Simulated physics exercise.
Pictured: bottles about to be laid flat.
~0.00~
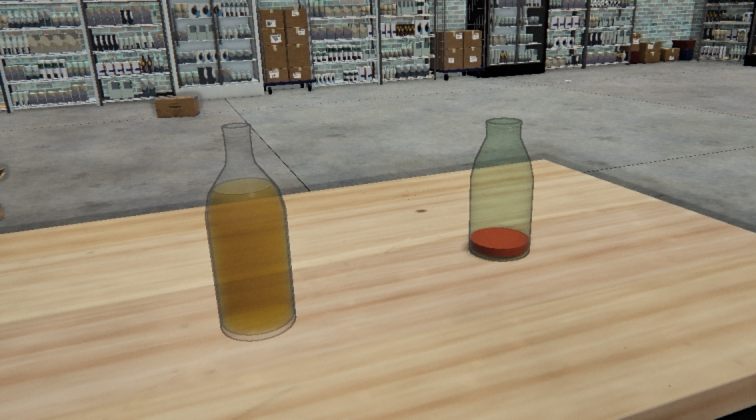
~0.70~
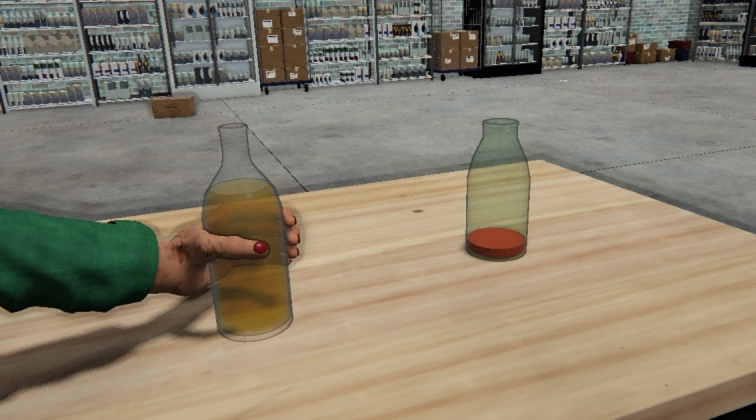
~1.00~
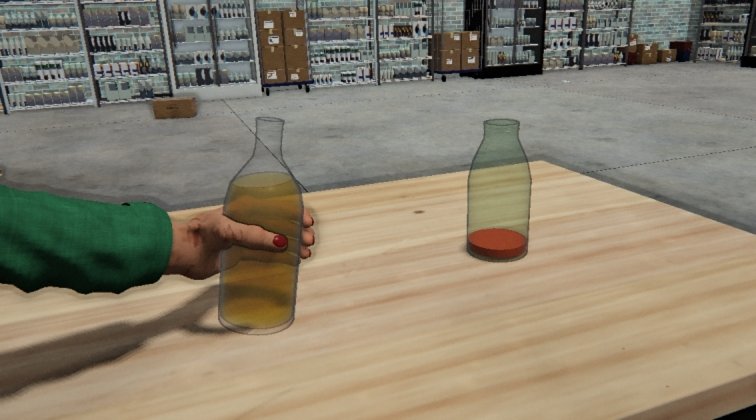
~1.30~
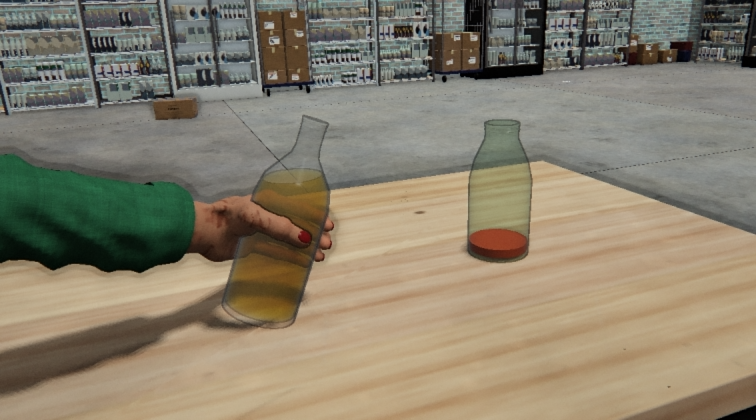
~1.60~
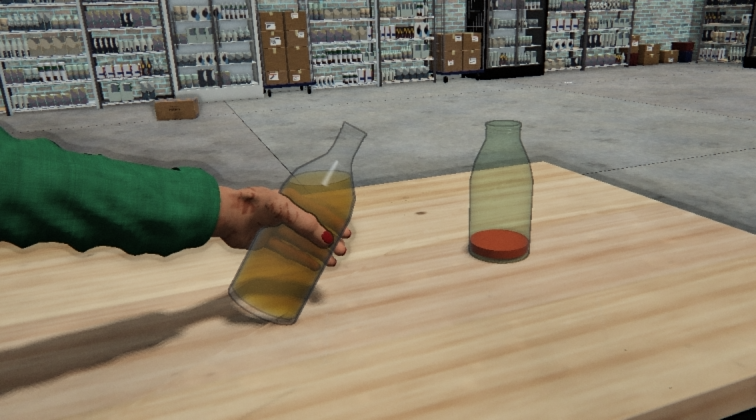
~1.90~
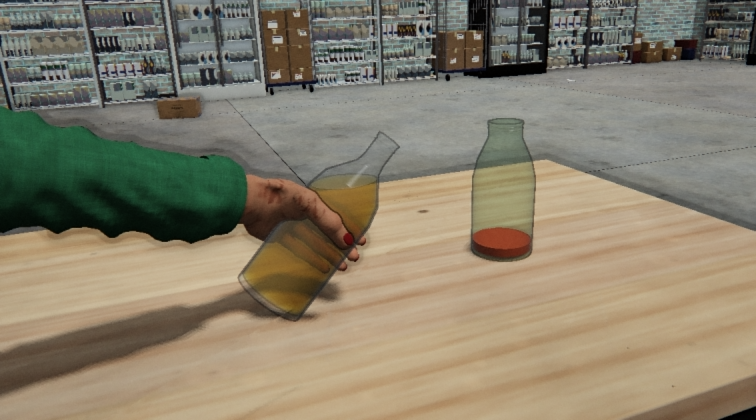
The footage shows two open bottles standing on a wooden table, the left about two thirds full and the right nearly empty, before a green-sleeved hand grasps the left bottle and tilts it steadily rightward.
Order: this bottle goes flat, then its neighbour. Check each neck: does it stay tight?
Left: No, right: Yes.
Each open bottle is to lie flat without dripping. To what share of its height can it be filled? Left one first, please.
In order, the limits are 24 % and 16 %.
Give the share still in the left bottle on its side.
About 35 percent.
By 2.6 s, the left bottle is nearly down; left bottle, some has come out.
By 3.6 s, the left bottle lies flat; left bottle, some has come out.
By 6.5 s, both lie flat; left bottle, some has come out; right bottle, dry at the neck.
